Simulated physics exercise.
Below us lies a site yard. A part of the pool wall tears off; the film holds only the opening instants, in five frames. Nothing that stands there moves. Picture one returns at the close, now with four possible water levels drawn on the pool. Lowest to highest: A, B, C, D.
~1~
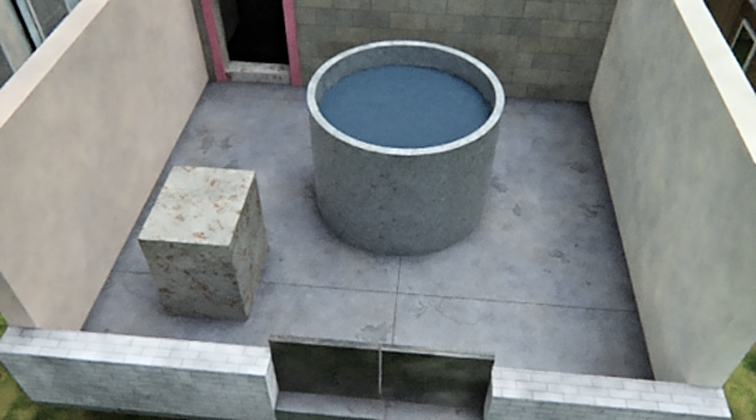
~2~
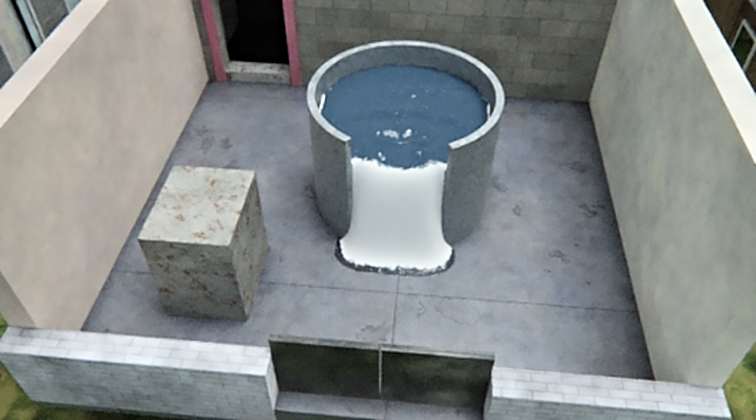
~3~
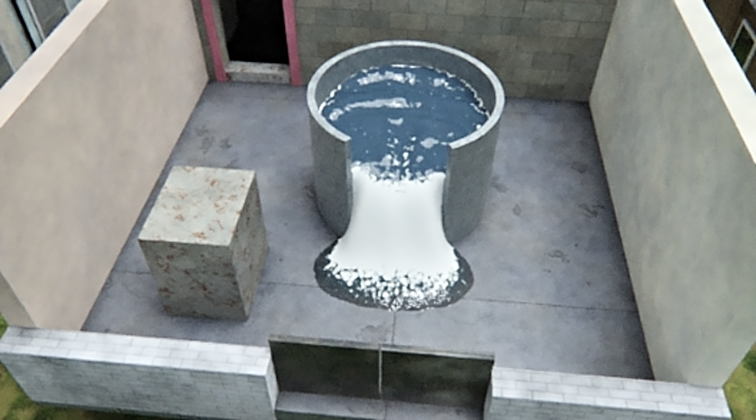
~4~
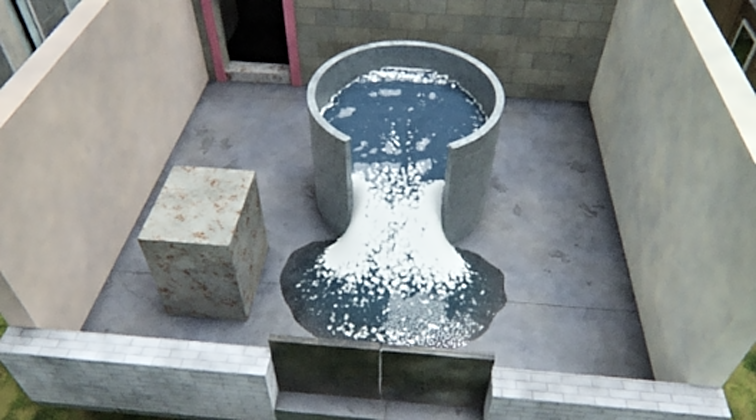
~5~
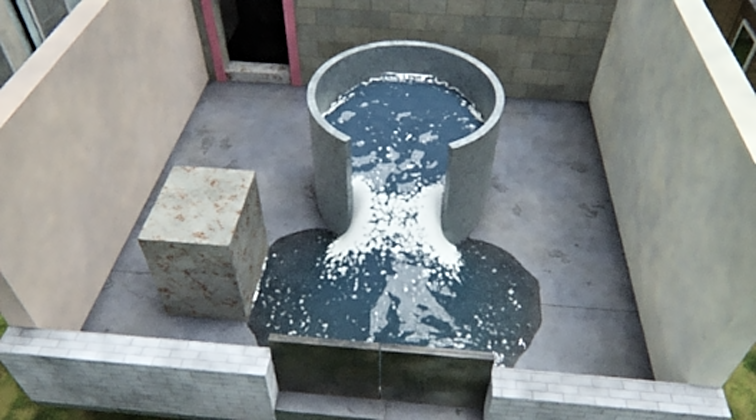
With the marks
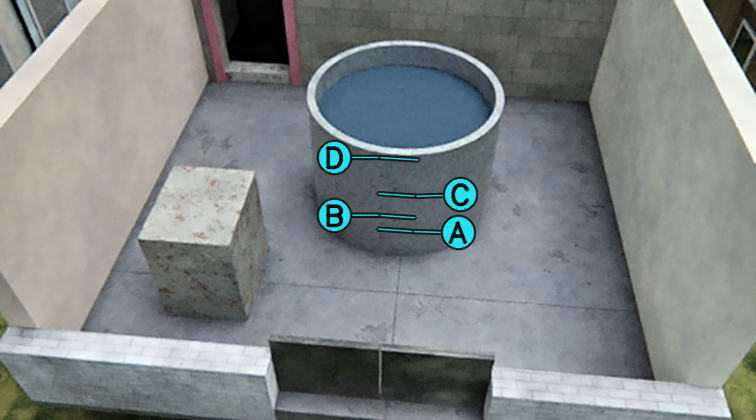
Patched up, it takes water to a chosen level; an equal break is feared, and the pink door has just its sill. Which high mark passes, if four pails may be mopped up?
It is C.
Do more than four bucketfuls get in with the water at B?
No, that is safe.
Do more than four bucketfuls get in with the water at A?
No, not at all.
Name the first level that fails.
D it is.
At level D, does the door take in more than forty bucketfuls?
No, less.
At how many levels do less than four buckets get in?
Three.
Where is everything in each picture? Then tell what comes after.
The first picture shows water in the pool at rest, its middle at (404, 112); foot of the pink doorway at (259, 82); shut gate at (381, 354).
In the second picture, 2 % of the ground under water, visible out to (344, 250).
In the third picture, 5 % of the ground under water, visible out to (326, 278).
In the fourth picture, 11 % of the ground under water, visible out to (298, 290).
In the fifth picture, 19 % of the ground under water, visible out to (266, 292).
In cyan, A at (396, 230); B at (396, 216); C at (397, 194); D at (398, 158); from the bottom up A, B, C, D.
With A, nothing gets over.
With B, nothing gets over.
With C, a splash gets over, under a bucket.
With D, about 12 bucketfuls get in.
